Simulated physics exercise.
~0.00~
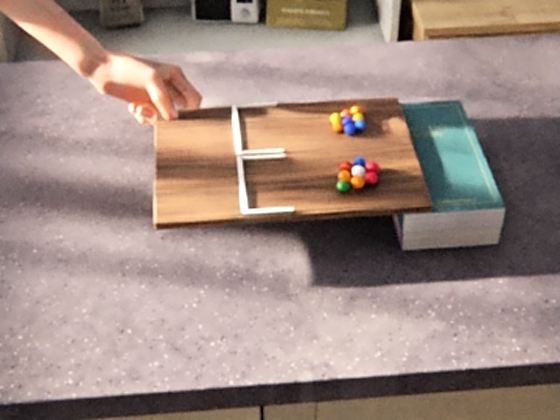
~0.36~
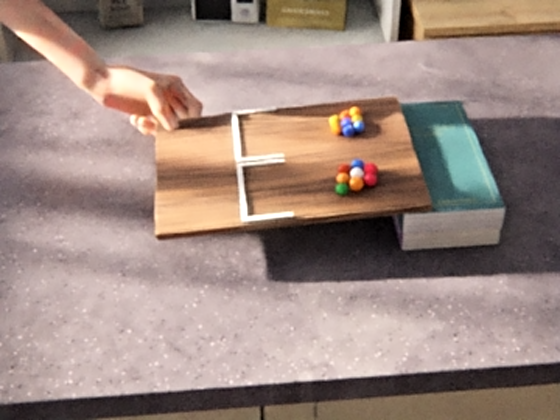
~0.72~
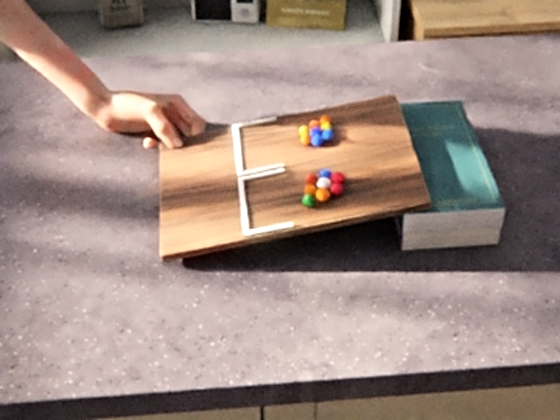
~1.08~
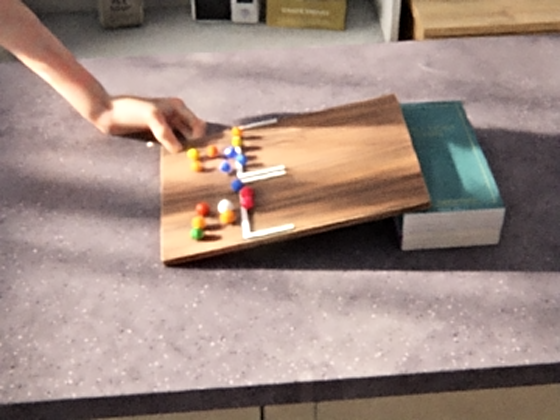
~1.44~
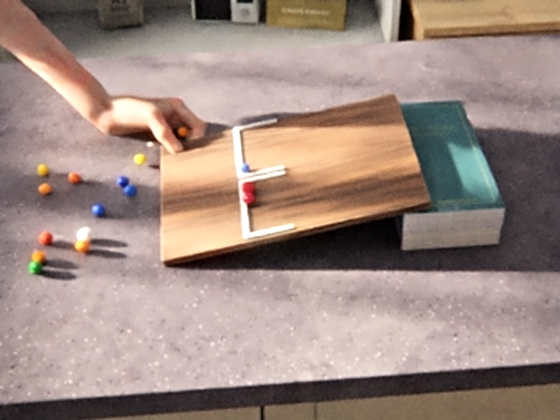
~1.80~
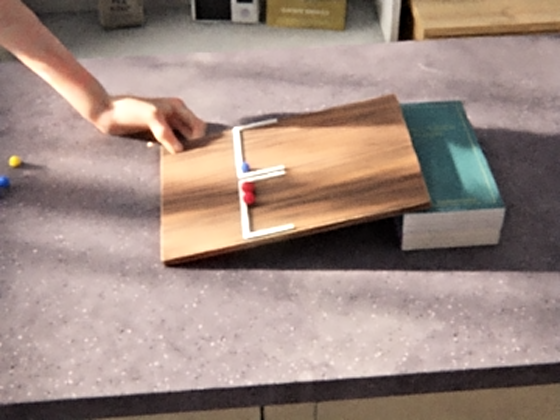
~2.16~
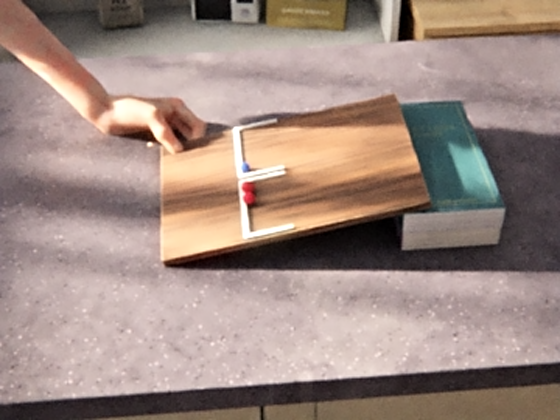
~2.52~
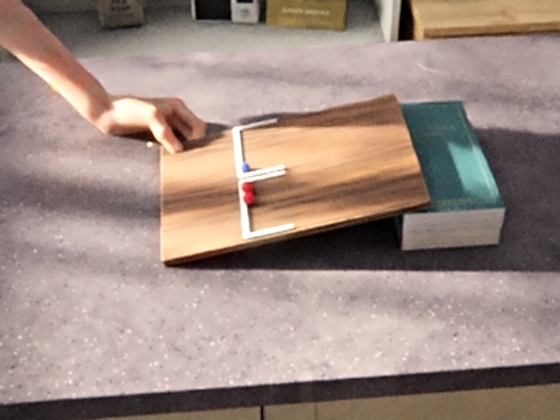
A hand grips the left end of a wooden board whose right end rests on a thick teal-covered book, with two clusters of small colourful balls sitting upslope of white barrier strips. The hand lowers its end toward the grey counter, and the board tilts while both clusters stay put at first. As the slope steepens, the balls start rolling left, reach the strips, and spread out, most of them getting past. They spill off the low end and roll away across the counter to the left. A few red and blue balls remain caught against the strips as the hand holds still.
